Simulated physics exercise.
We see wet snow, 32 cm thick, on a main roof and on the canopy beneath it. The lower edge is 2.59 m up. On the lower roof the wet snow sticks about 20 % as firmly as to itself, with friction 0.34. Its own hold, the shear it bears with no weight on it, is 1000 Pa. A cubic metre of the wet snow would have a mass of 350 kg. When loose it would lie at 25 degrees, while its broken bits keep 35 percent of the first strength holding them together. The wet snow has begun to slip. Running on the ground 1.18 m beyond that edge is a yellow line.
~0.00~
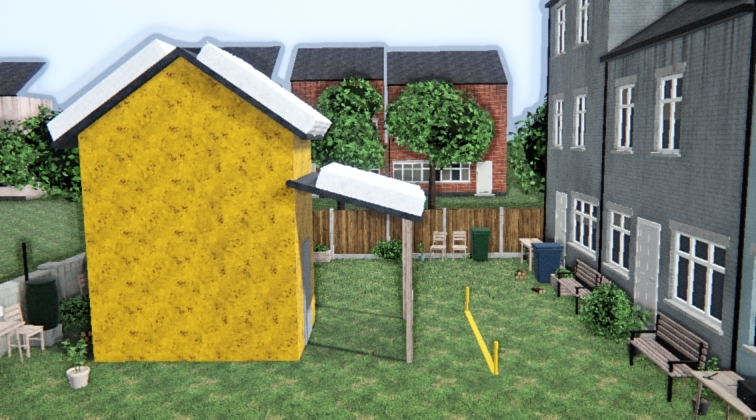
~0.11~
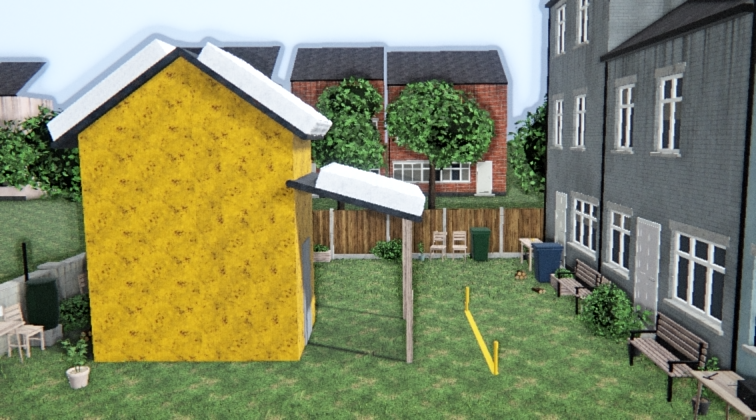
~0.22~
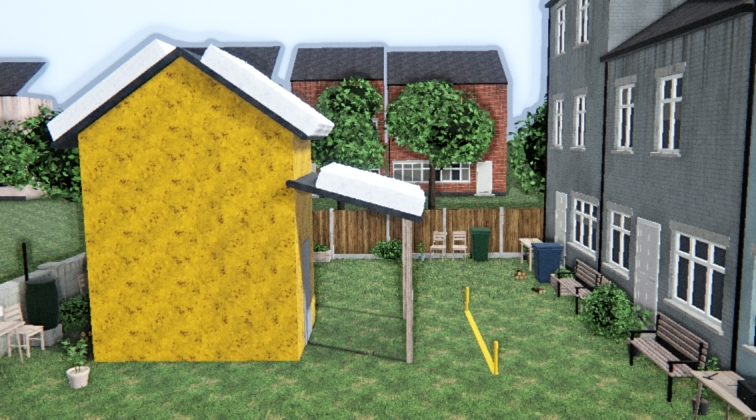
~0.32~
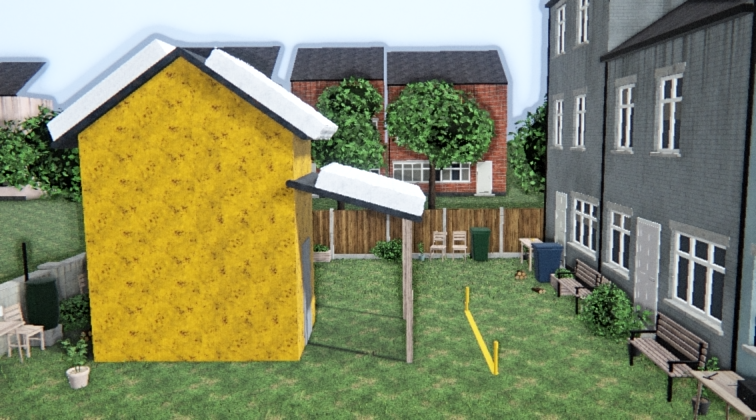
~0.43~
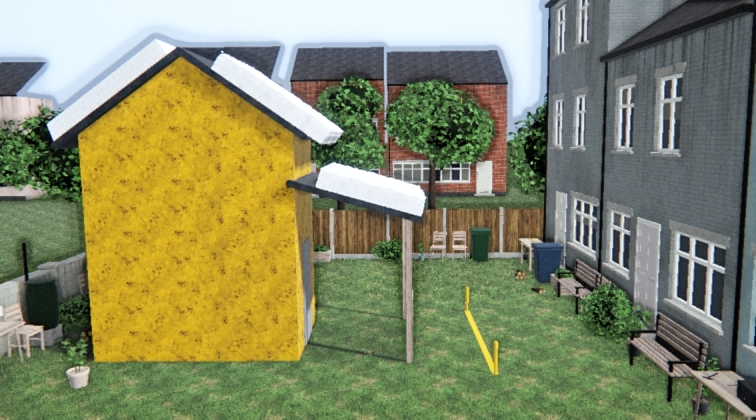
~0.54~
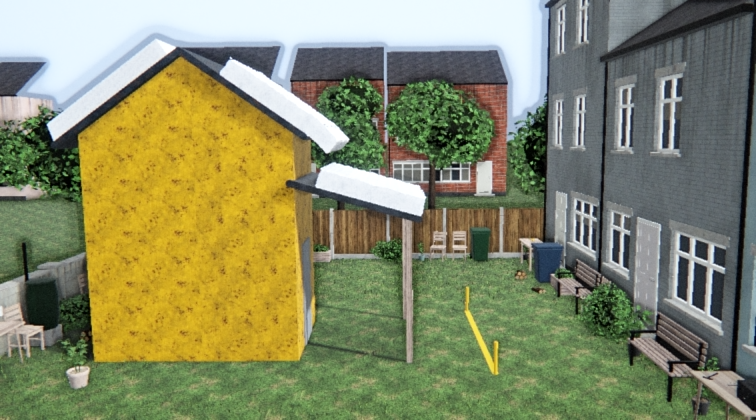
Wet snow on the right slope of the yellow building's main roof barely shifts at first, then slides down to the right, leaving dark roof bare near the ridge. Its front pokes out past the roof edge above the canopy and begins cracking, while the snow on the canopy stays still.
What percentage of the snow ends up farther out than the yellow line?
About 27 %.
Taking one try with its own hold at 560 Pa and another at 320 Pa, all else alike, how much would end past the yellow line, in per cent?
Respectively 40 % and 50 %.
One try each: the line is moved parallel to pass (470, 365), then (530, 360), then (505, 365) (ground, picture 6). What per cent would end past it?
Respectively about 35 in a hundred, 12 in a hundred and 20 in a hundred.
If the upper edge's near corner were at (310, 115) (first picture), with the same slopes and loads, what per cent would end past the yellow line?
In that case it would be around 40 percent.
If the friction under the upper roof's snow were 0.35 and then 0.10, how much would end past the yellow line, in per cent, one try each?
I'd say 16 %, followed by 40 %.
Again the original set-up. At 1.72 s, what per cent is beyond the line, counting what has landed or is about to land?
Close to 0 per cent.
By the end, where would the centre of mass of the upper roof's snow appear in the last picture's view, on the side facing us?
Close to (445, 271) in the last picture.
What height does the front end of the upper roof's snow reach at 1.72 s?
2.0 m, roughly.
After 1.08 s, none is below the lower edge and 0 % is past the line.
After 1.72 s, 10 % is below the lower edge and 0 % is past the line.
After 2.36 s, 43 % is below the lower edge and 23 % is past the line.
After 3.00 s, 56 % is below the lower edge and 27 % is past the line.
After 6.00 s, 56 % is below the lower edge and 27 % is past the line.
